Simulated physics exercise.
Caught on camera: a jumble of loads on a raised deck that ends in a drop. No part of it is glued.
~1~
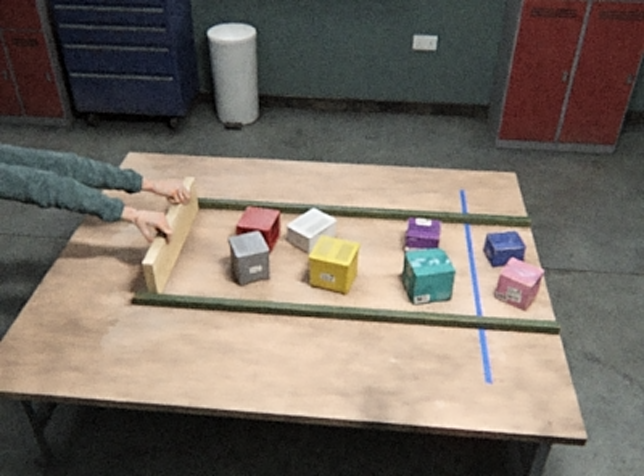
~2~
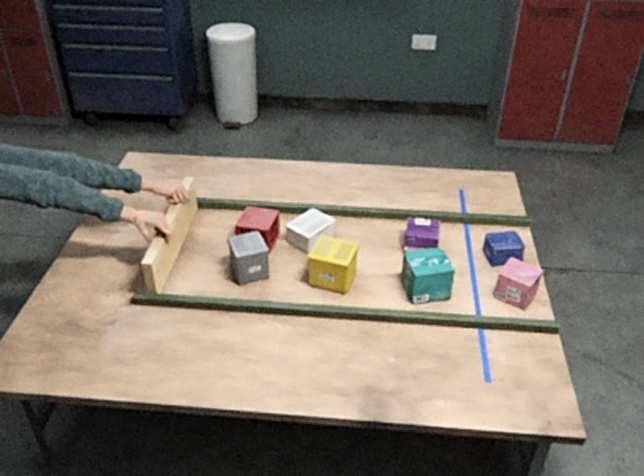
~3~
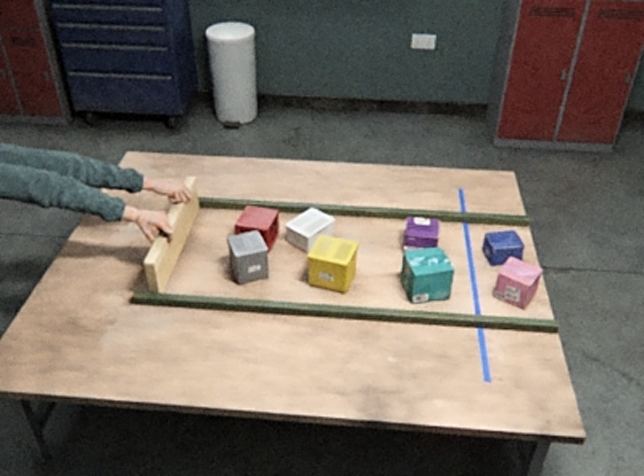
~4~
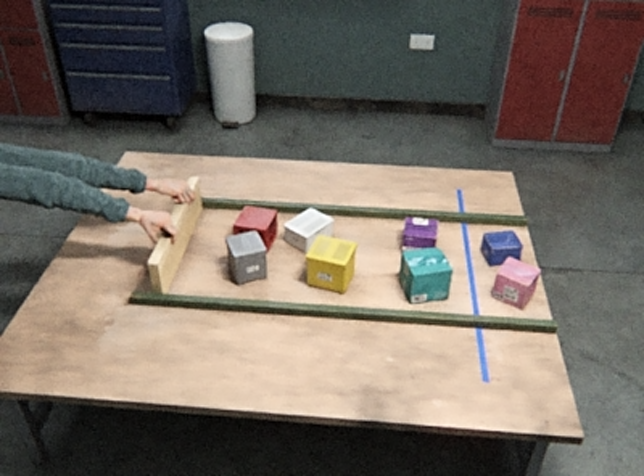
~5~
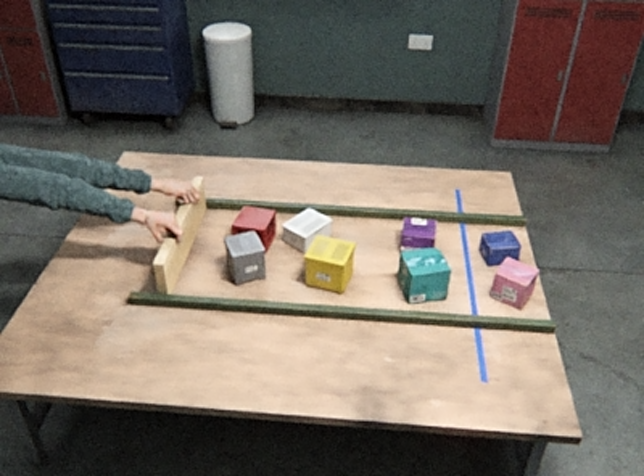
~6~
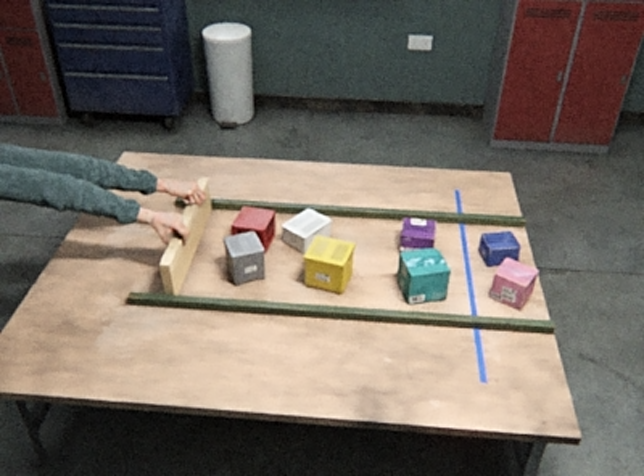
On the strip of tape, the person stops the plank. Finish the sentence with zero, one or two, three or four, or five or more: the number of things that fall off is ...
The number of things that fall off is three or four.
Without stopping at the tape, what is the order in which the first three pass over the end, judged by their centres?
First comes the pink parcel, followed by the blue box, and then the turquoise parcel.
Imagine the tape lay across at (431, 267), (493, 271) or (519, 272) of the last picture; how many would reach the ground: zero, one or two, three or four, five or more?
Taking the places in the order asked: One to two, then five or more, then five or over.
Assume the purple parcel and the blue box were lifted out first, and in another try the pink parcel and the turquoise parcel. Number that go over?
Well, the first time you'd get 2, and the next time 2.
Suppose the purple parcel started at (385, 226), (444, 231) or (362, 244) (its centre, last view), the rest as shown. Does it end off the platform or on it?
Place by place, it comes down; goes over; goes over.
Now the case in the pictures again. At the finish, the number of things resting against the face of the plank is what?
Total: 2.
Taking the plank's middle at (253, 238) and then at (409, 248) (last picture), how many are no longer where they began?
The first number is 3, the next one 8.
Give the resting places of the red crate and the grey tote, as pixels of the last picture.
Going in order: First (485, 243), then (490, 279).
Soon after, none off yet; pink parcel at rest near (513, 284); blue box at rest near (499, 249); turquoise parcel at rest near (423, 276).
Then, none off yet; pink parcel at rest near (513, 284); blue box at rest near (499, 249); turquoise parcel moved about its own width near (468, 280).
By the end, the number that fall off is three or four; fallen, purple parcel, turquoise parcel, blue box and pink parcel.
